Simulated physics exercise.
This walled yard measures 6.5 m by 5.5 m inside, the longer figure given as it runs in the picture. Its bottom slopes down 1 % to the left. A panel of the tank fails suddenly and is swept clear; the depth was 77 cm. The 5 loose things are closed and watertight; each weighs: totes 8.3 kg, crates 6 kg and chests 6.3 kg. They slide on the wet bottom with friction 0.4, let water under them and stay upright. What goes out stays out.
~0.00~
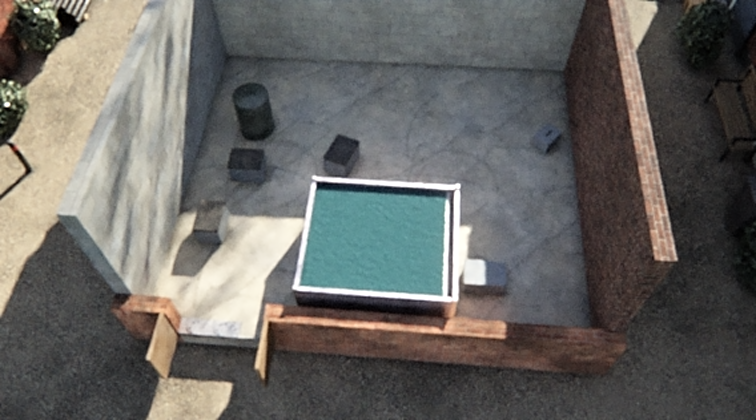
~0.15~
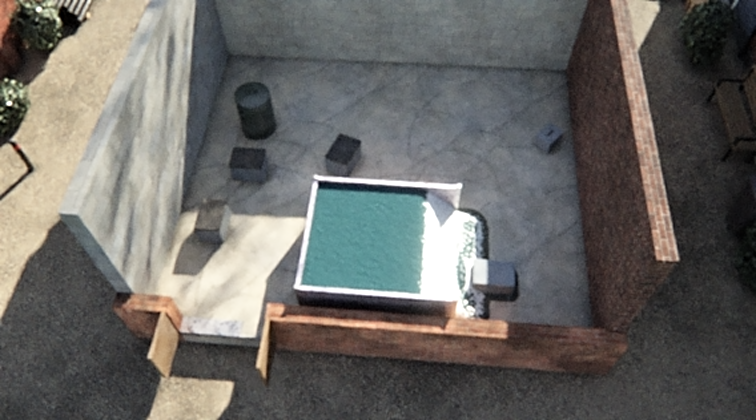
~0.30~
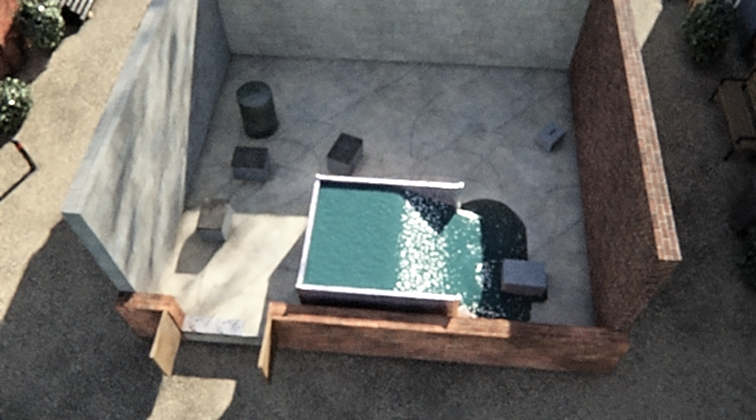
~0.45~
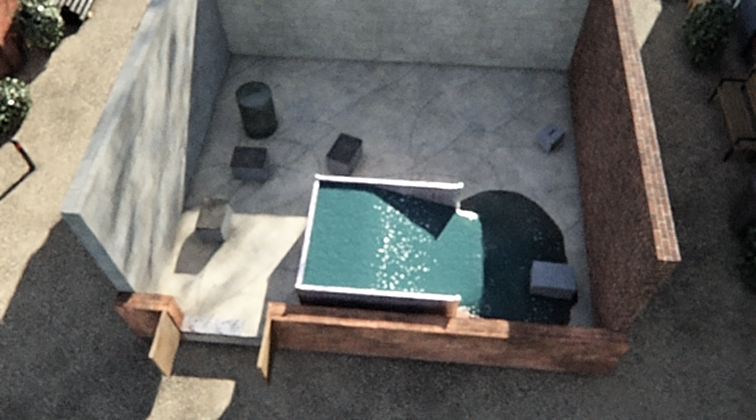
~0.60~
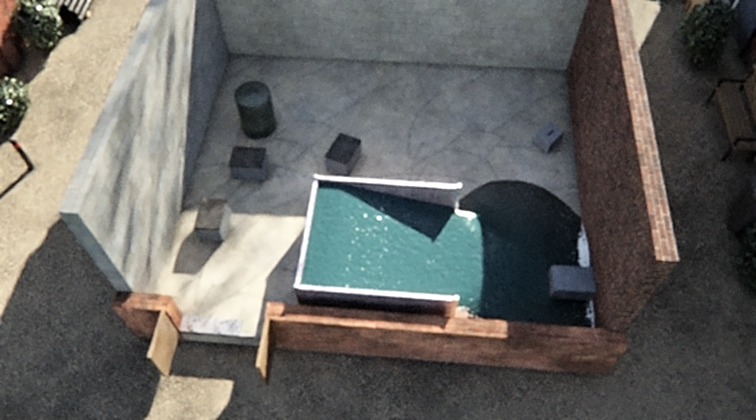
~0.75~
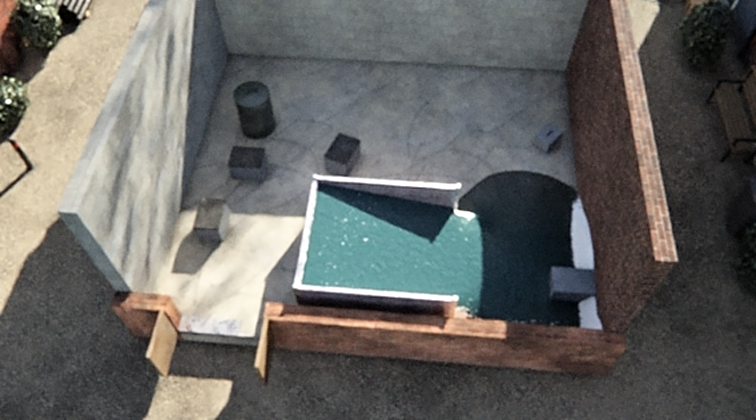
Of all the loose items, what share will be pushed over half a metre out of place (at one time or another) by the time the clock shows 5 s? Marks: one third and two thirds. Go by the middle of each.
That comes to from one to two thirds.
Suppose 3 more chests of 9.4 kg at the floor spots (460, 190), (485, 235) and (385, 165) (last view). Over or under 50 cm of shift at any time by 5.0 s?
In turn: Over, past it, short of it.
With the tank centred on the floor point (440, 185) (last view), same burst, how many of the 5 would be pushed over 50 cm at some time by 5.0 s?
Then 3.
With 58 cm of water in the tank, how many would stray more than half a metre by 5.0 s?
Then 2.
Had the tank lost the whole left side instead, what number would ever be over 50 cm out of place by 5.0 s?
Then 3.
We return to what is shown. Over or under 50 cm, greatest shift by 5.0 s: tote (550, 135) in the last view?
Answer: Past it.
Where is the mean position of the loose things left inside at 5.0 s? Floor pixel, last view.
Near (308, 150).
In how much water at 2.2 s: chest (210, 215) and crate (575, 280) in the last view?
About 0 and 46 cm.
After 1.1 s 1 of 5 are over 50 cm from their spots; 1 afloat.
After 2.2 s 2 of 5 are over 50 cm from their spots; 1 afloat.
After 3.5 s 2 of 5 are over 50 cm from their spots; 1 afloat.
After 5.0 s 2 of 5 are over 50 cm from their spots, and 2 have been at some point; 2 afloat.
